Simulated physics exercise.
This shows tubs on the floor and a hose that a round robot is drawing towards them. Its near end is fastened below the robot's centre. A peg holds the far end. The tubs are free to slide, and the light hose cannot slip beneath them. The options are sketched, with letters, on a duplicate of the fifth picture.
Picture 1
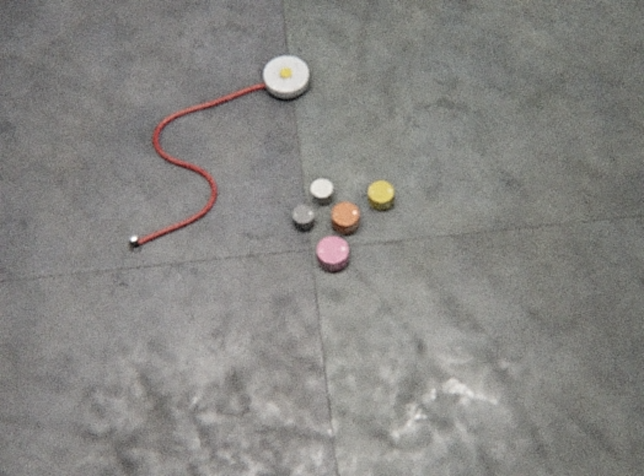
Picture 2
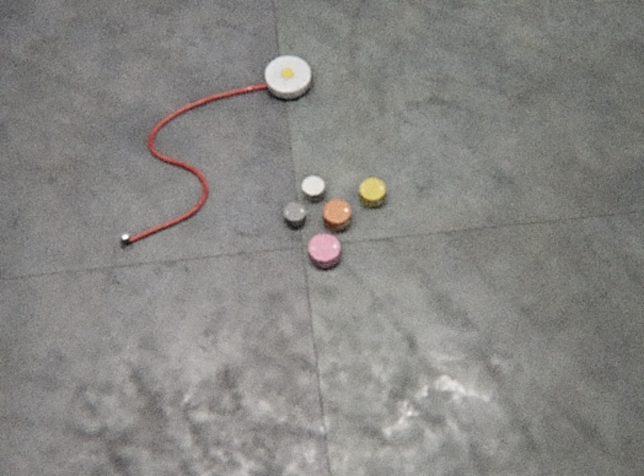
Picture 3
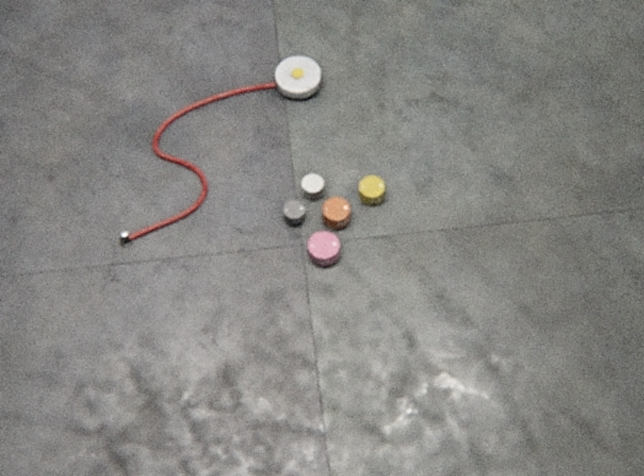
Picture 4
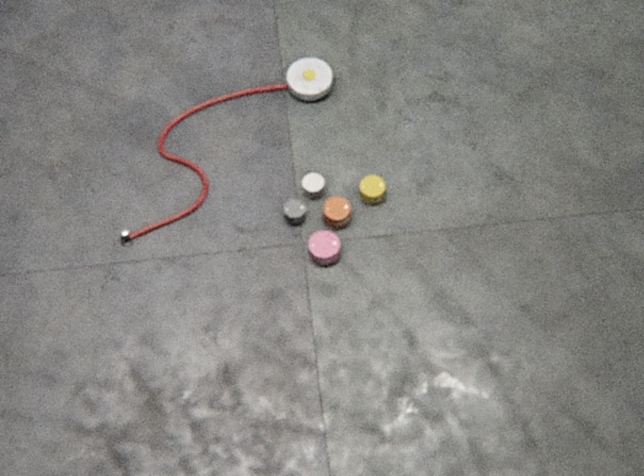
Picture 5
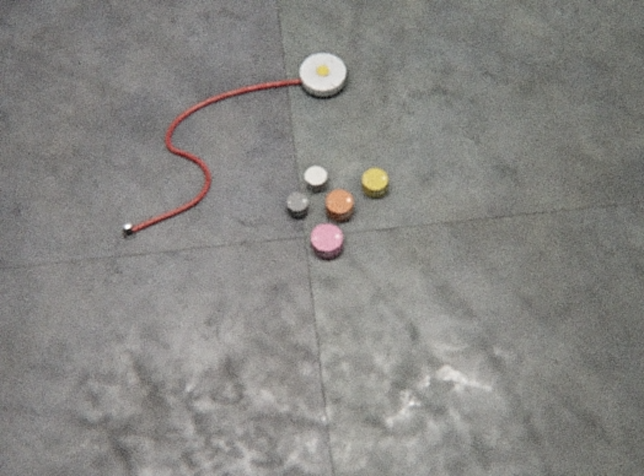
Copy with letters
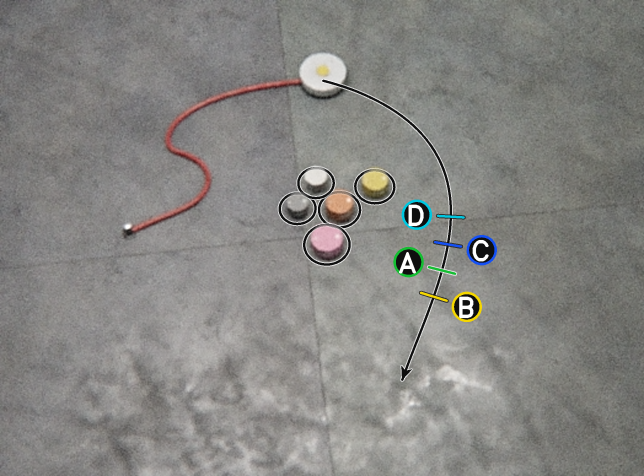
A round white robot slides slowly right across the grey floor, pulling a curved red hose.
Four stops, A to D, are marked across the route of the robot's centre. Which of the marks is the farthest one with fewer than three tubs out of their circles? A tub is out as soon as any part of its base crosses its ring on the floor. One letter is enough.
It can go as far as B.
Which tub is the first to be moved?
The yellow one.
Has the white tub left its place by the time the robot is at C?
No.
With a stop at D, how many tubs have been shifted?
By then, none.
On the copy, A at (442, 270); B at (434, 297); C at (448, 244); D at (451, 217); the route from (323, 81) via (450, 196) to (402, 380).
On B. First, robot (414, 122).
Then, robot (452, 207).
Finally, robot (434, 293); yellow tub (361, 220); white tub (317, 198); two over the rings.
By contrast, A is within the limit but short; C is within the limit but short; D is within the limit but short.
